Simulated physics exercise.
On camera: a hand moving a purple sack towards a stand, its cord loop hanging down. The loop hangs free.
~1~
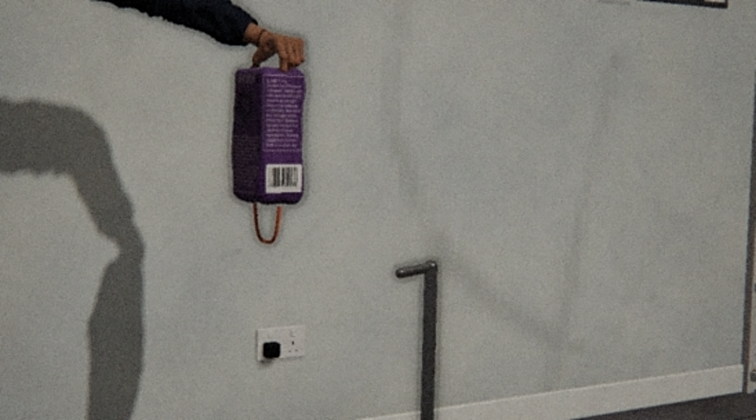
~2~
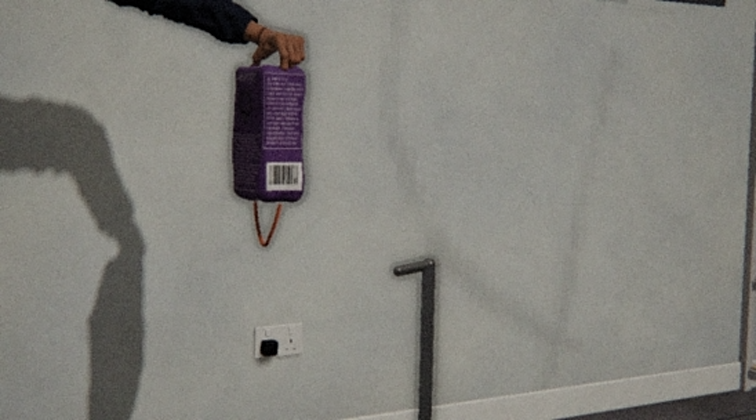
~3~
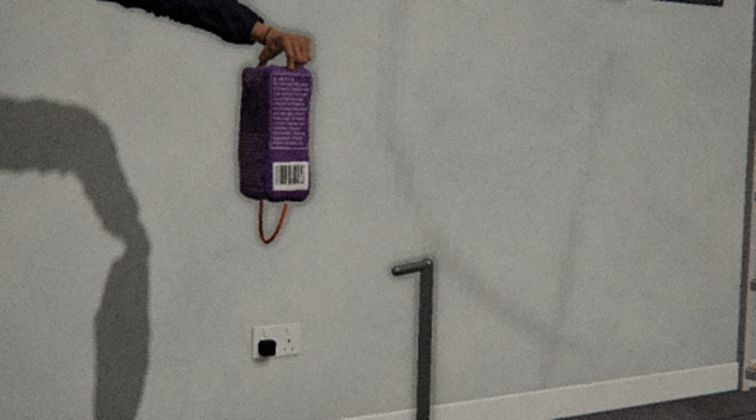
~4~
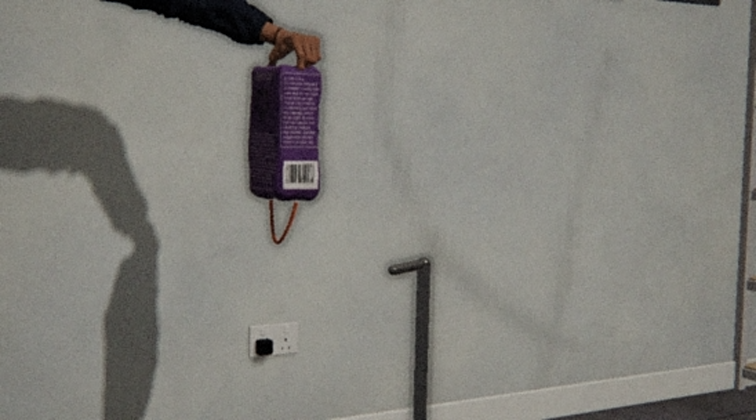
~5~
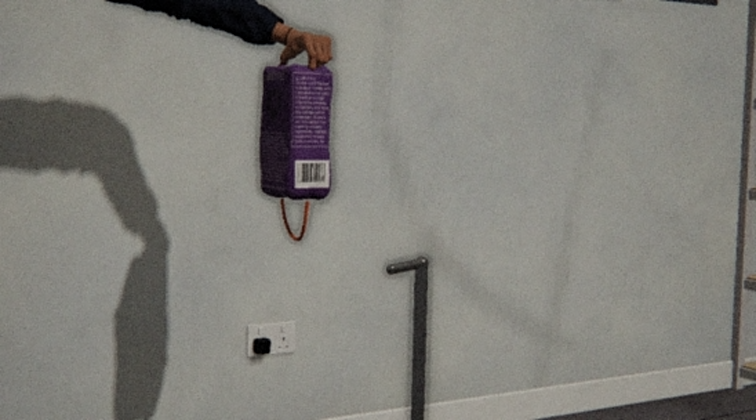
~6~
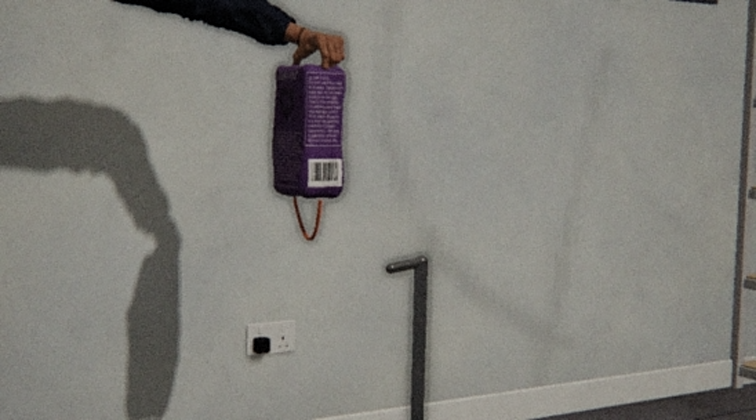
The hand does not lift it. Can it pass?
Outcome: The purple sack goes by freely.
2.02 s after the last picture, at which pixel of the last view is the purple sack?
Close to (505, 133).
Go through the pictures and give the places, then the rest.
In the first picture, purple sack (268, 135); hook tip (401, 273).
In the second picture, purple sack (268, 133); bottom of the loop (265, 246).
In the third picture, purple sack (275, 133).
In the fourth picture, purple sack (285, 132); bottom of the loop (277, 243).
In the fifth picture, purple sack (296, 132).
In the sixth picture, purple sack (308, 131); bottom of the loop (310, 239); hook tip (391, 268); hook points towards it, loop hangs above the hook.
Then, 1.06 s after the last picture, sack over the post near (417, 132).
Then, 2.02 s after the last picture, sack past the post near (505, 133).
At rest, sack past the post near (537, 134). The purple sack comes away clean.
